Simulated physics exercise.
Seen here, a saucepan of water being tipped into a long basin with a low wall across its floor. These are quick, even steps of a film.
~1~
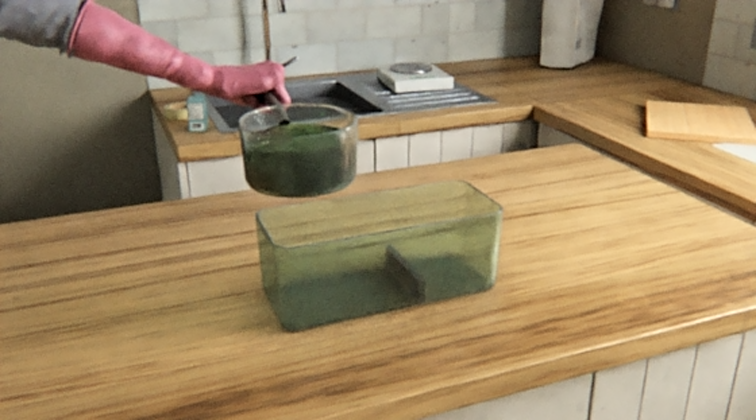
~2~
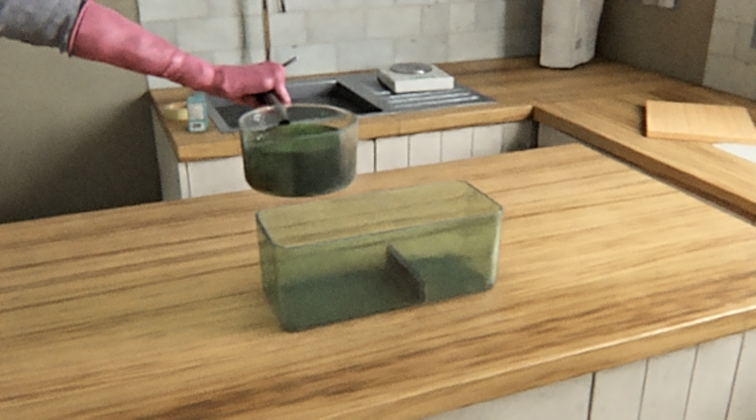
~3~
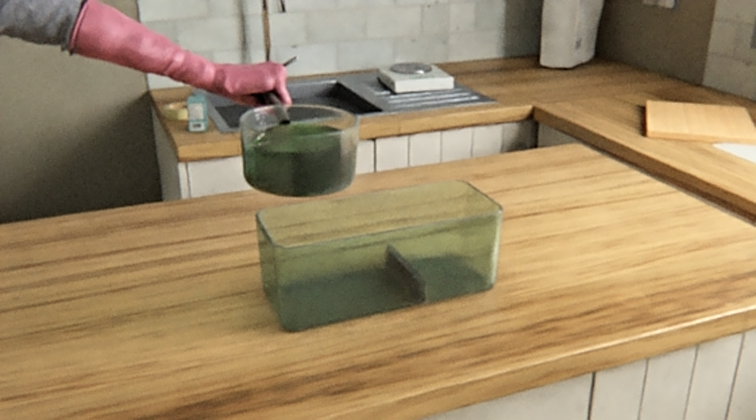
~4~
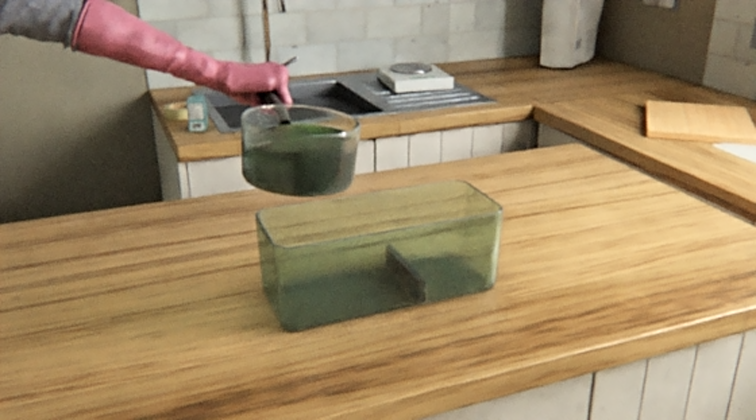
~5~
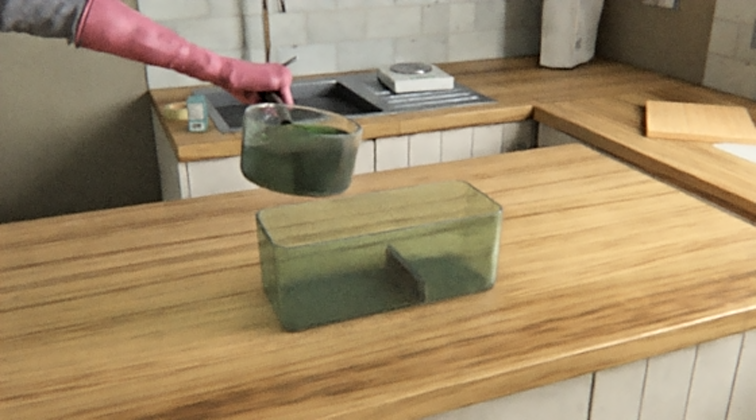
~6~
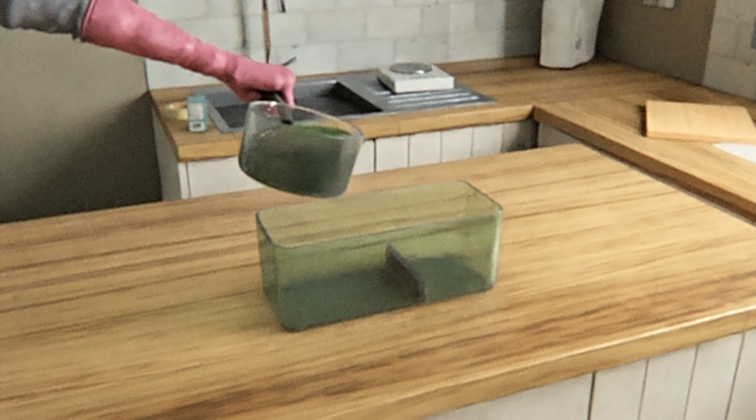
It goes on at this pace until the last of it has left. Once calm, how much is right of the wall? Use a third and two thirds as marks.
The share right of the wall is less than a third.
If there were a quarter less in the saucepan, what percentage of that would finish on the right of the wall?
Near 10 %.
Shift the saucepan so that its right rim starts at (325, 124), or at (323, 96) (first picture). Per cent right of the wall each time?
First some 20, then 15 per cent.
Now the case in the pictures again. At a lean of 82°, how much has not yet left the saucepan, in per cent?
Near 45 %.
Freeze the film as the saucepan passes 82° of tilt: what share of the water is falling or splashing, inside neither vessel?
Near 30 %.
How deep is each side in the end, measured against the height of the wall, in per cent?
The left part 70 per cent, the right part 40.
A moment on, the tilt is 82° and 47 per cent is still to pour, 17 is left of the wall and 5 right of it.
Next, the tilt is 116° and 5 per cent is still to pour, 70 is left of the wall and 21 right of it.
Then the tilt is 119° and 0 per cent is still to pour, 71 is left of the wall and 24 right of it.
Later the tilt is 119° and 0 per cent is still to pour, 70 is left of the wall and 26 right of it.
Finally, 70 per cent lies left of the wall, 26 right of it and 4 outside.
